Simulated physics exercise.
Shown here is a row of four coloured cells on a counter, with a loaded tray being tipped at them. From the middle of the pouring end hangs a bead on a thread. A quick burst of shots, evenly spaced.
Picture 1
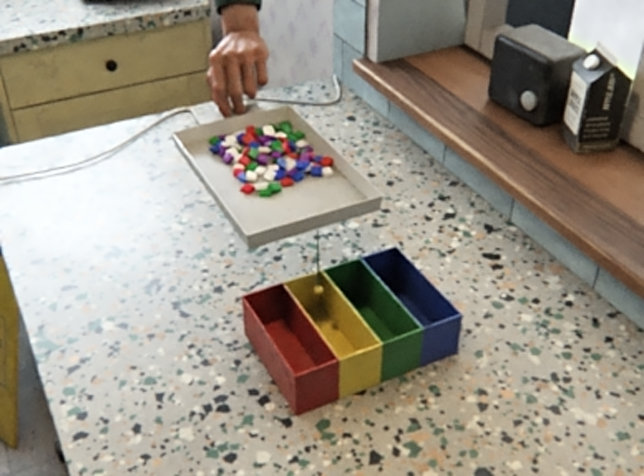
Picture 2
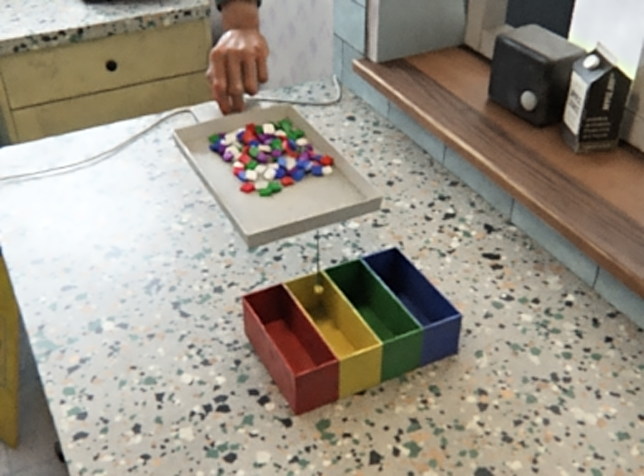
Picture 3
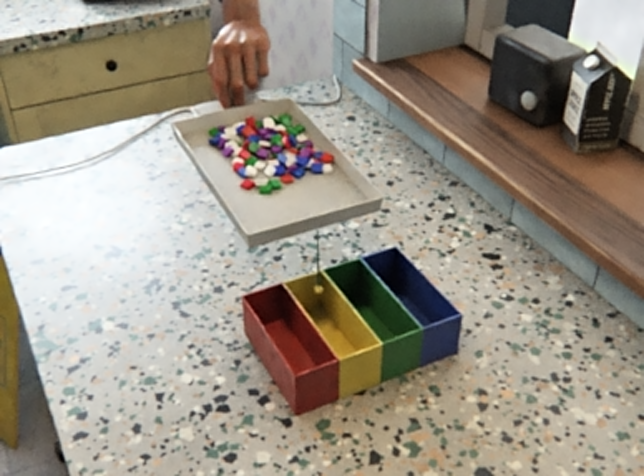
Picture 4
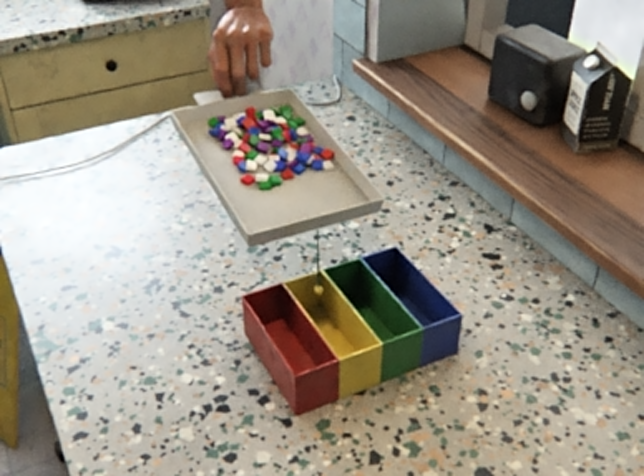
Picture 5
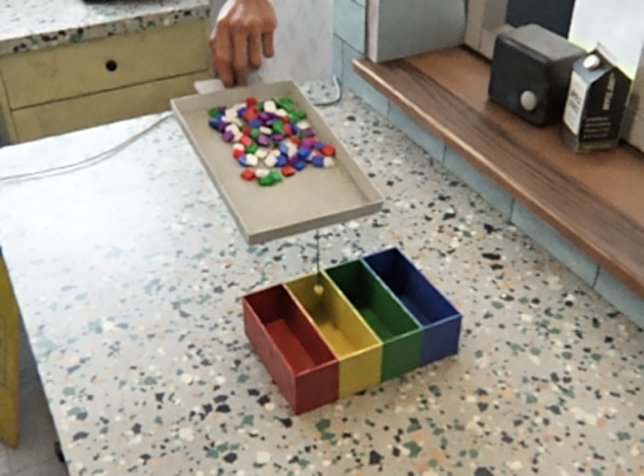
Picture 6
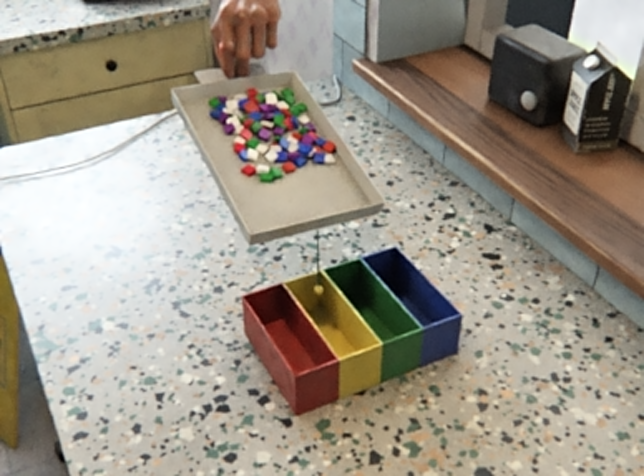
On a speckled counter, a hand slowly tilts a tray of colourful pieces slightly.
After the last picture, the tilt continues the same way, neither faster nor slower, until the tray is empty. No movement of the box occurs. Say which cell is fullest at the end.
The green cell is fullest at the end.
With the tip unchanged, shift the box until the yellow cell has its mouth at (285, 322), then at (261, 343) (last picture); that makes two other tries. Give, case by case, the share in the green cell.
Some 20 percent in the first case, 10 percent in the second.
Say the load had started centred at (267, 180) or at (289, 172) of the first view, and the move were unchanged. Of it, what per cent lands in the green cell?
50 per cent for the first try, 50 per cent for the second.
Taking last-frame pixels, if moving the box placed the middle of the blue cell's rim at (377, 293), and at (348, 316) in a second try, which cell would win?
Result 1: The blue one; result 2: That blue cell.
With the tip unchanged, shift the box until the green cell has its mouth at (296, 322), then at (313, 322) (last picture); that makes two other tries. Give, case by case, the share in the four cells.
You'd see around 40 per cent and then around 60 per cent.
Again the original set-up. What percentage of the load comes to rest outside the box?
Call it some 0 percent of the pieces.
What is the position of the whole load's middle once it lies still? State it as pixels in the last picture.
Once nothing moves, the middle sits near (377, 345).
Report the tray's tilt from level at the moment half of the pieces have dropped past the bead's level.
About 110°.
Shortly afterwards, tray tipped steeply; all but a few on the tray; only a few in the green cell; only a few falling or outside the box.
Next, tray tipped right over; near two thirds on the tray; near a quarter in the green cell; a little in the yellow cell; only a few in the blue cell; only a few falling or outside the box.
Some moments later, tray tipped past a quarter turn; near half in the green cell; near a quarter in the yellow cell; a little in the blue cell; only a few in the red cell; only a few falling or outside the box.
In the end, tray tipped past a quarter turn; near half in the green cell; near a quarter in the yellow cell; a little in the blue cell; only a few in the red cell; only a few outside the box.
